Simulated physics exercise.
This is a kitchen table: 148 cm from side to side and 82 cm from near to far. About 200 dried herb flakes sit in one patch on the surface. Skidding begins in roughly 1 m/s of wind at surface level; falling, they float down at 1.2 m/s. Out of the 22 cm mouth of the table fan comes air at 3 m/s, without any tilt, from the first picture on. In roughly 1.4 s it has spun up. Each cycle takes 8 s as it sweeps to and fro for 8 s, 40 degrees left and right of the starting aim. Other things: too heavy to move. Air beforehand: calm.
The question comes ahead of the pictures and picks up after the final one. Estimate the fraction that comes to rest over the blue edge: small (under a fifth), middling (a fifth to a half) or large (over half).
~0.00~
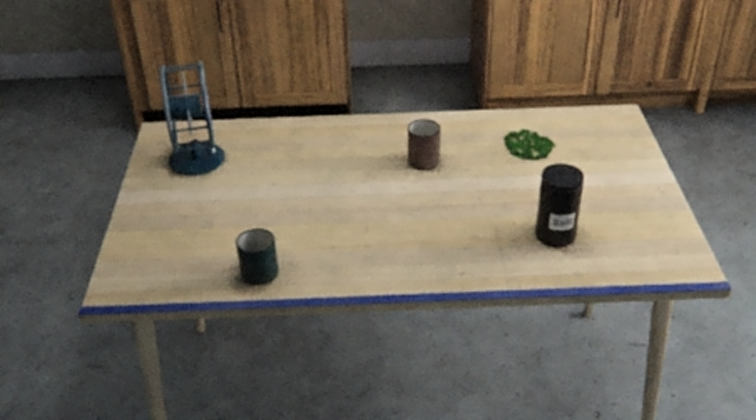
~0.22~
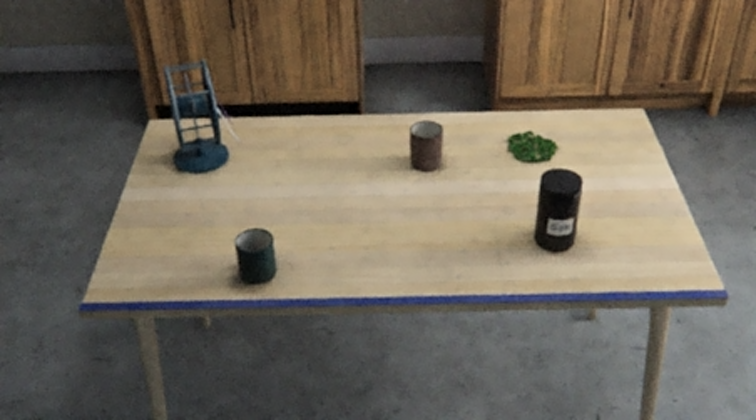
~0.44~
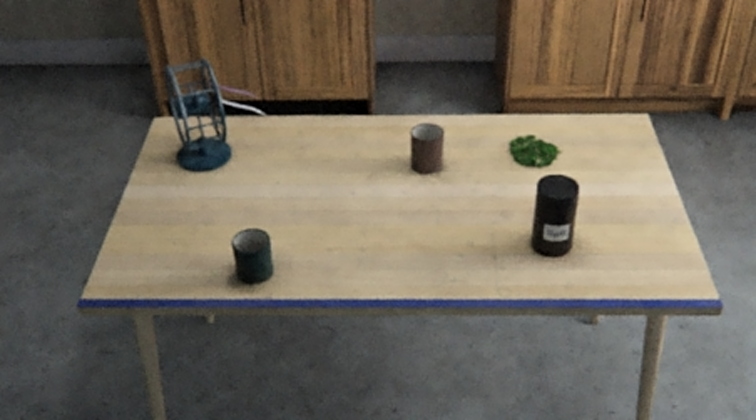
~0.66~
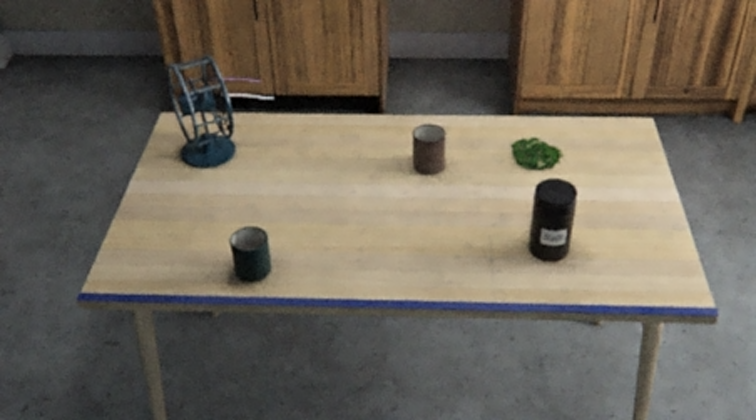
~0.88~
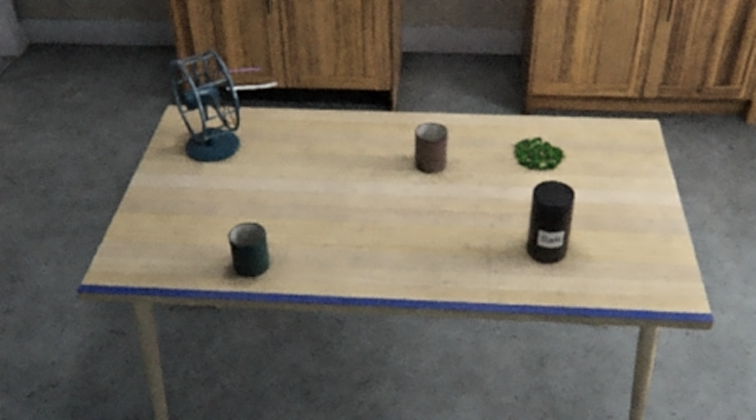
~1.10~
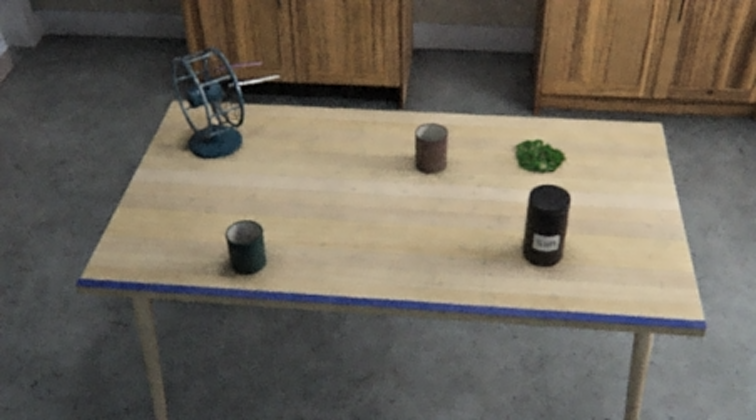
The fraction over the blue edge is small, under a fifth.
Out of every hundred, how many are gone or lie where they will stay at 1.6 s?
2 %.
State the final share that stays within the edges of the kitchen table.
Roughly 80 %.
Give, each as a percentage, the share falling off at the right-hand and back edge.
Roughly 20 per cent at the right-hand edge and 0 per cent at the back edge.
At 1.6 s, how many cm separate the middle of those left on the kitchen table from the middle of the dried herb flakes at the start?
I'd say close to 0 cm.
After 1.6 s the count stands so, 0 % are over the blue edge; the middle of those left on the top is near (539, 156).
After 2.6 s the count stands so, 0 % are over the blue edge; the middle of those left on the top is near (539, 156).
After 4.4 s the count stands so, 0 % are over the blue edge; the middle of those left on the top is near (539, 156).
After 8.0 s, at the end, 0 % are over the blue edge; the middle of those left on the top is near (553, 159).
